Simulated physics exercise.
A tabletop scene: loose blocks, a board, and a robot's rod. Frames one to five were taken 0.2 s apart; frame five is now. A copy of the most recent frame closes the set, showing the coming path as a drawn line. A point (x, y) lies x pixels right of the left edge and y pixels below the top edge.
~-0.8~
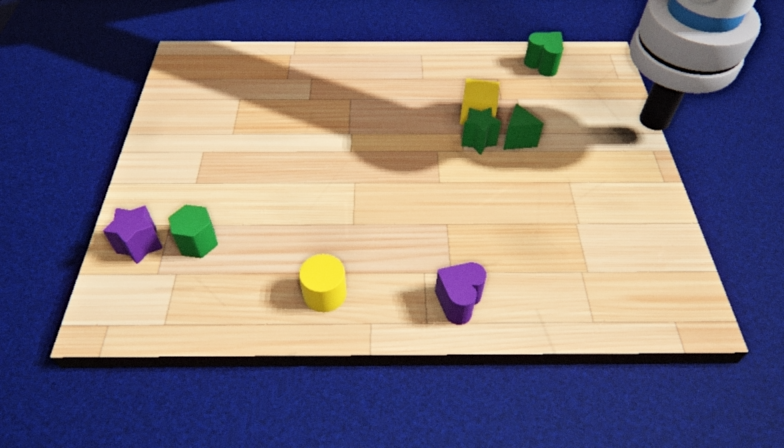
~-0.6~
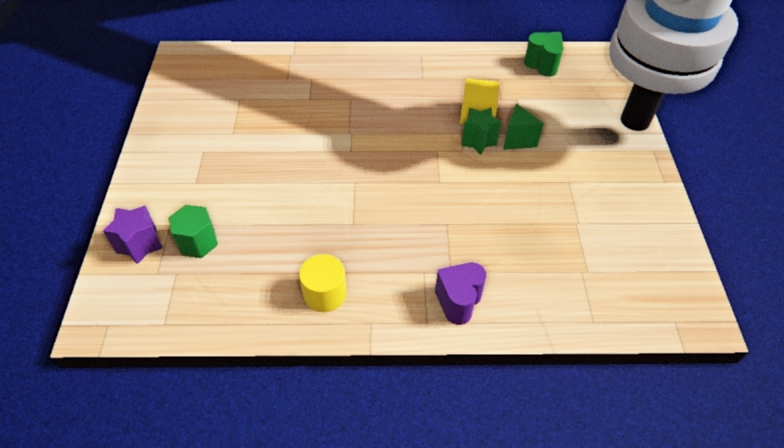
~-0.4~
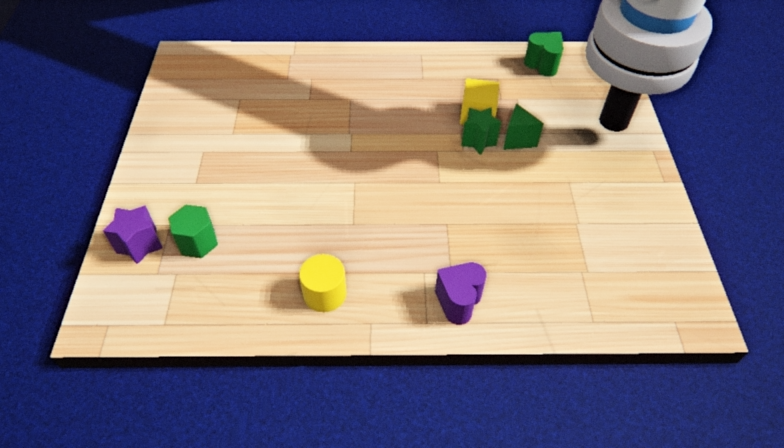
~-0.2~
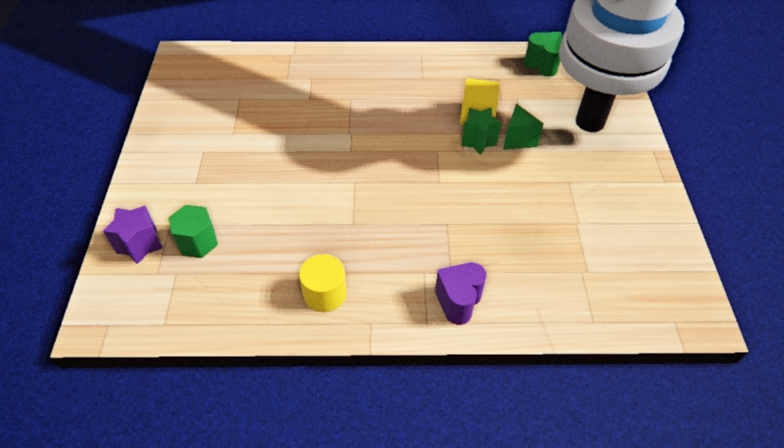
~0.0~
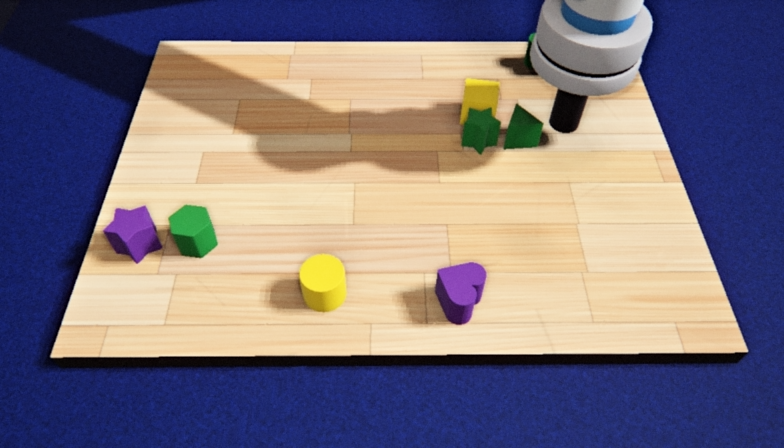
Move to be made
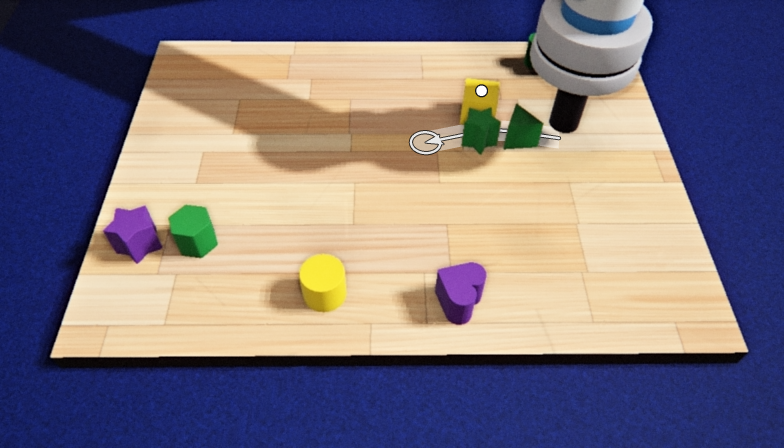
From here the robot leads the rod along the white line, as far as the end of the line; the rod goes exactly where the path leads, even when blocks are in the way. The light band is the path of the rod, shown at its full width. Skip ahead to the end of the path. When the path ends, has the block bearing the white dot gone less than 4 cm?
My answer is yes.
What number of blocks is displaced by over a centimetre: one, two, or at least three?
I predict three or more.
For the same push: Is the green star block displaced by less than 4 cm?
I'd say no.
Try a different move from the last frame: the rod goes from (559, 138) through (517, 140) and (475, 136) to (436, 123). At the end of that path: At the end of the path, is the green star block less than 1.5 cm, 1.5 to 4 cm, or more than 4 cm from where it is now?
Answer: More than 4 cm.
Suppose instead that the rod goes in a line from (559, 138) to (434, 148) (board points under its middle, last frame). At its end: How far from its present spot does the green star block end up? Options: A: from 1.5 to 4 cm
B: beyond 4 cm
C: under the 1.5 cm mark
Correct choice: B.
The drawn path runs from (559, 138) by way of (513, 132) and (469, 134) to (426, 143); the dot is on the yellow square block.
On the path given first. One third of the way, rod at (516, 117); green star block at (477, 119), turned 20° clockwise; green triangle at (505, 122), turned 20° anticlockwise.
Two thirds of the way, rod at (471, 119); yellow square block at (464, 88), turned 55° clockwise; green star block at (453, 127); green triangle at (487, 126), turned 65° anticlockwise.
At the end, rod at (427, 128); yellow square block at (464, 88), turned 60° clockwise; green star block at (431, 138), turned 75° anticlockwise; green triangle at (487, 127), turned 65° anticlockwise.
